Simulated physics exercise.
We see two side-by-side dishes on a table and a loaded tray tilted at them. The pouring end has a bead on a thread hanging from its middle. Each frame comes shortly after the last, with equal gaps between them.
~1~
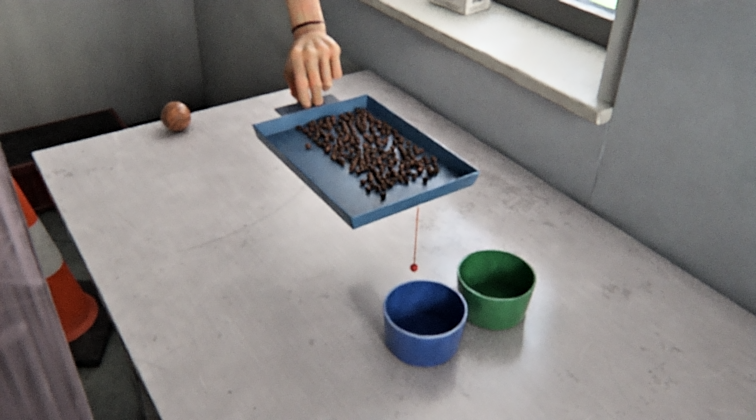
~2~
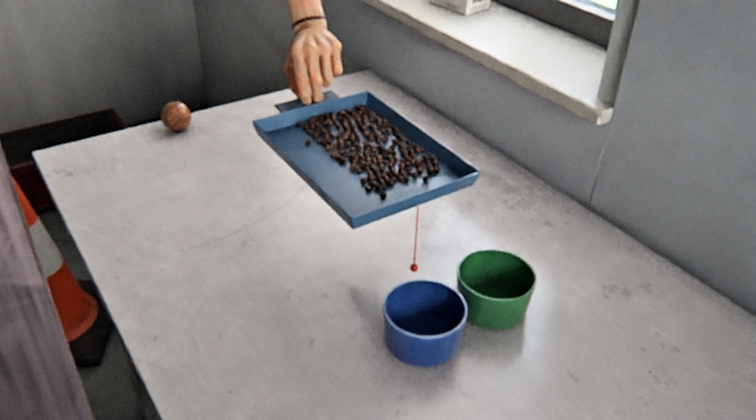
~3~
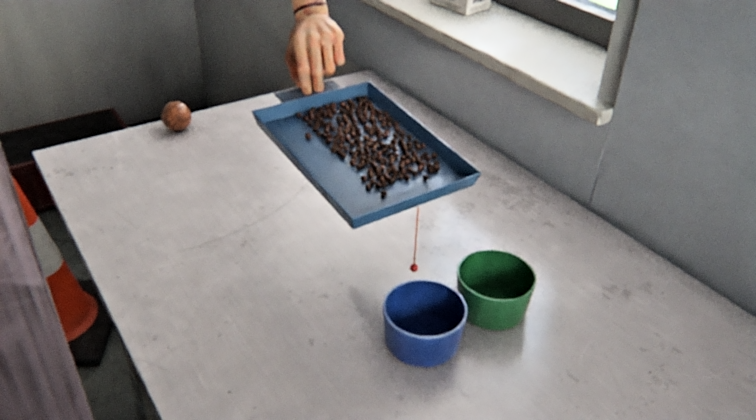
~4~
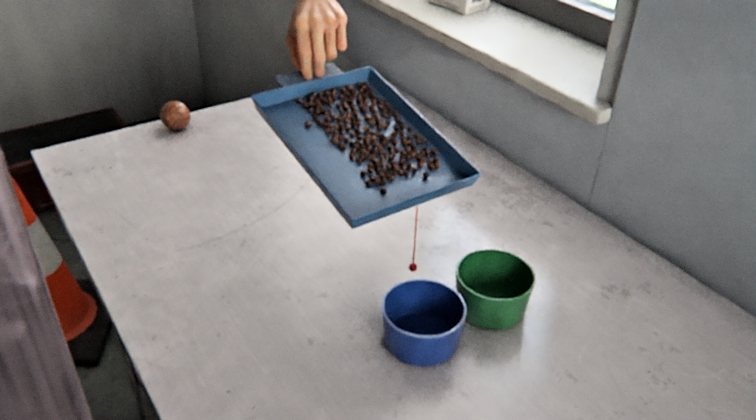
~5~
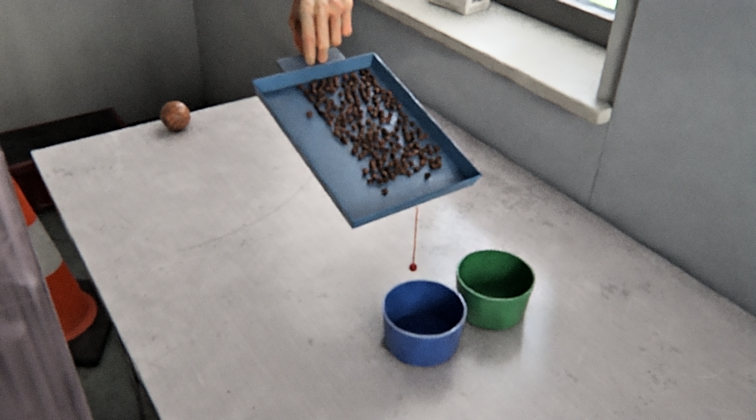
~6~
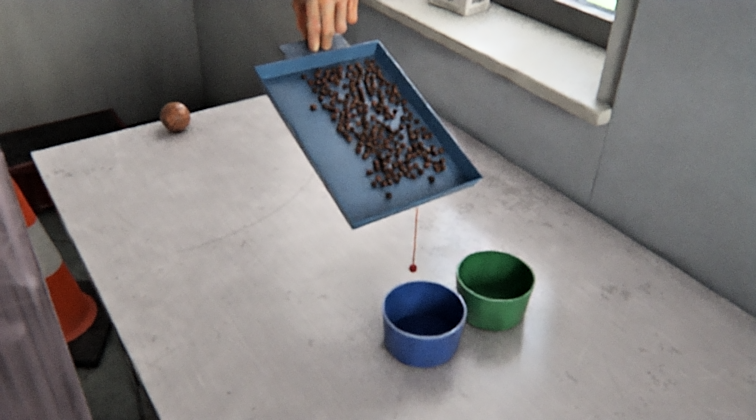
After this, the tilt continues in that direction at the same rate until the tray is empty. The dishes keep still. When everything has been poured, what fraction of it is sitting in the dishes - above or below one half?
Pretty clear the dishes gather most of what falls.
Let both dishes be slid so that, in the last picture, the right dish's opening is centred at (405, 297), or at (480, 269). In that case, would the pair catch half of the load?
In order, they'd catch a minor share, and next a major share.
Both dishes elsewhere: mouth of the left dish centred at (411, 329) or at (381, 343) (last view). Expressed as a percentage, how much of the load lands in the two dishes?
The first try gives 80 per cent, the second 70 per cent.
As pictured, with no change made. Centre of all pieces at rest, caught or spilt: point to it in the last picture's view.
About pixel (442, 334).
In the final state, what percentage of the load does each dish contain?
Split in per cent - left dish 50, right dish 30.
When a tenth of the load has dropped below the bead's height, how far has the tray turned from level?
Roughly 70°.
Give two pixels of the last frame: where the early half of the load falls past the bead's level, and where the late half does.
The opening part goes through (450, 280); what follows goes through (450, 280).
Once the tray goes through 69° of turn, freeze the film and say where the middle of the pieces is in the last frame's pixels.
Roughly (434, 198).
Soon after the last picture, tray tipped steeply; most on the tray; a stray few in the left dish; a stray few in the right dish; a stray few outside both; about a quarter in the air.
A little later, tray tipped past a quarter turn; about a quarter on the tray; about a quarter in the left dish; a small part in the right dish; a small part outside both; about a third in the air.
Later still, tray tipped past a quarter turn; about half in the left dish; about a third in the right dish; about a quarter outside both.
At rest, tray tipped past a quarter turn; about half in the left dish; about a third in the right dish; about a quarter outside both.
